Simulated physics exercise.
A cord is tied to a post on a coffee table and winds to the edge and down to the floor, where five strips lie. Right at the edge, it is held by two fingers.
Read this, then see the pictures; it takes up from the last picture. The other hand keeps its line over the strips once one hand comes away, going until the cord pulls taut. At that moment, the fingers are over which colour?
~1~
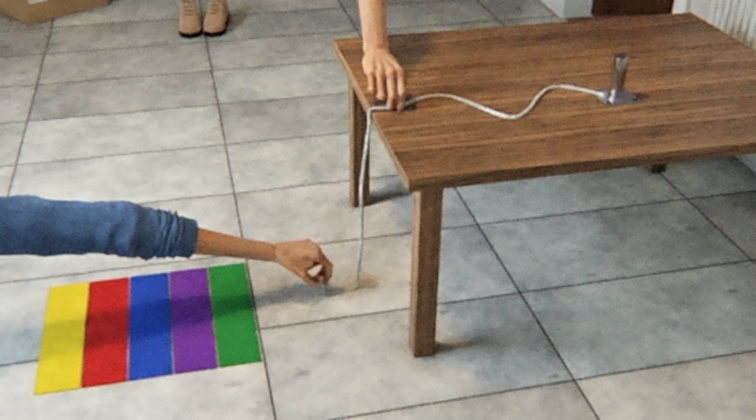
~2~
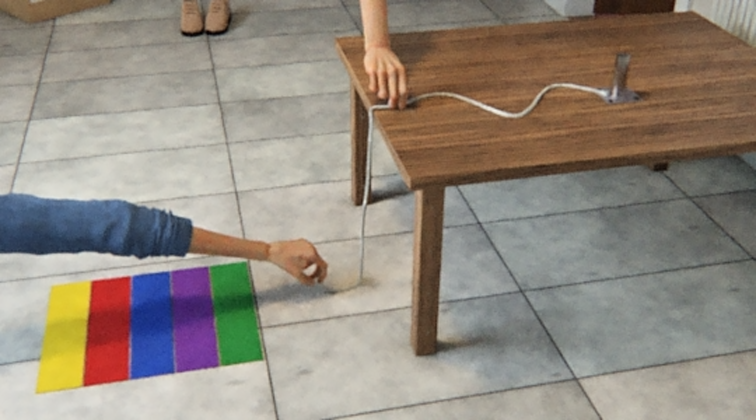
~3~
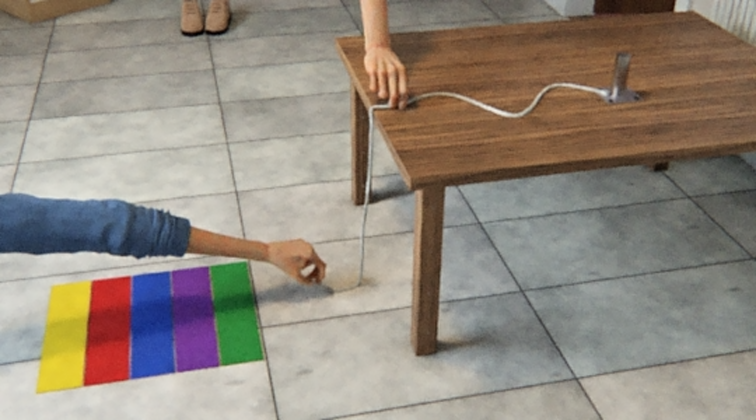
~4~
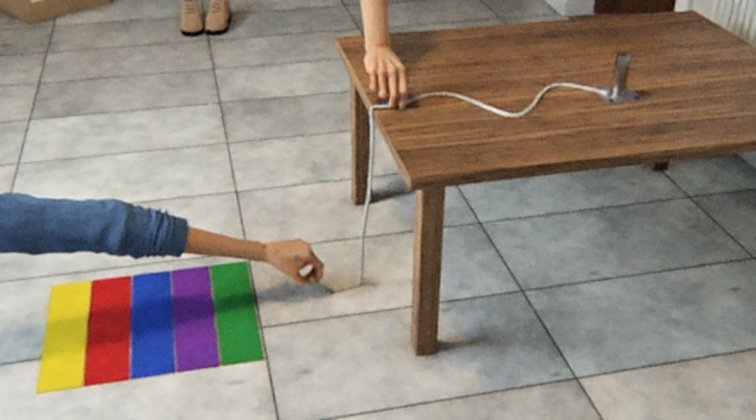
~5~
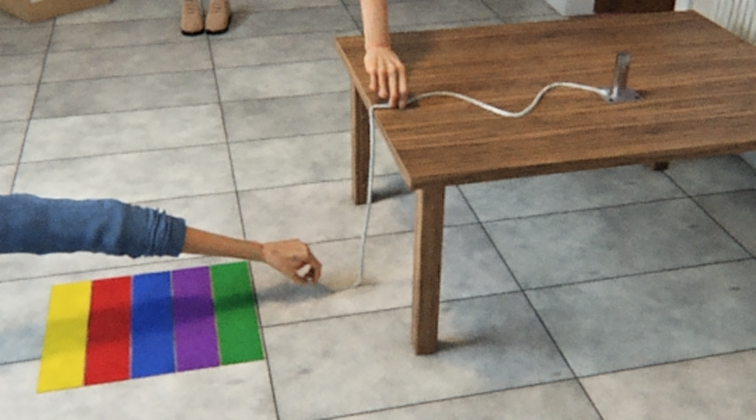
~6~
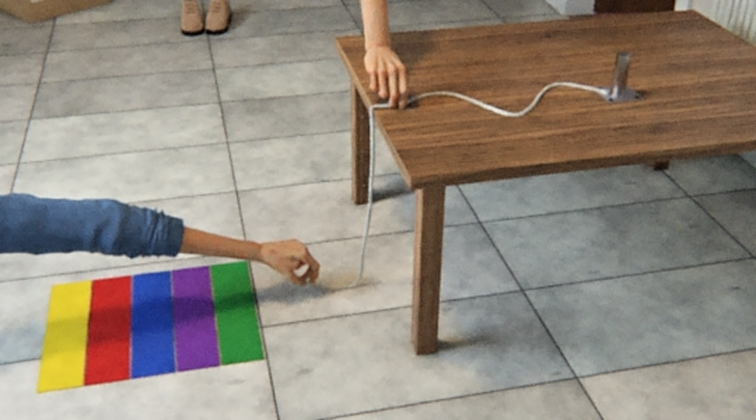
Over the red one.
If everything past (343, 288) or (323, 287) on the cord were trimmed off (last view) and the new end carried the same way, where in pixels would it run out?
One per try, the spots are (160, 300) and (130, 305).
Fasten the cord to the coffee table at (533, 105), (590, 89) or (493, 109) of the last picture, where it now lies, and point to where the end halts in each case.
Estimated pixels in sequence: (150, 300), (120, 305) and (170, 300).
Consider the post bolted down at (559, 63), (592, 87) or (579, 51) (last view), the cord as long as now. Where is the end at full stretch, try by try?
Roughly (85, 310), (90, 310) and (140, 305).
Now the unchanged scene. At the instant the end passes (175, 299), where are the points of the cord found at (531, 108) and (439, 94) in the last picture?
They move to (493, 106) and (379, 113) respectively.
Soon after, end near (175, 299); over purple.
Then, end near (133, 305); over blue.
At full stretch, end near (109, 308); over red. The red one.
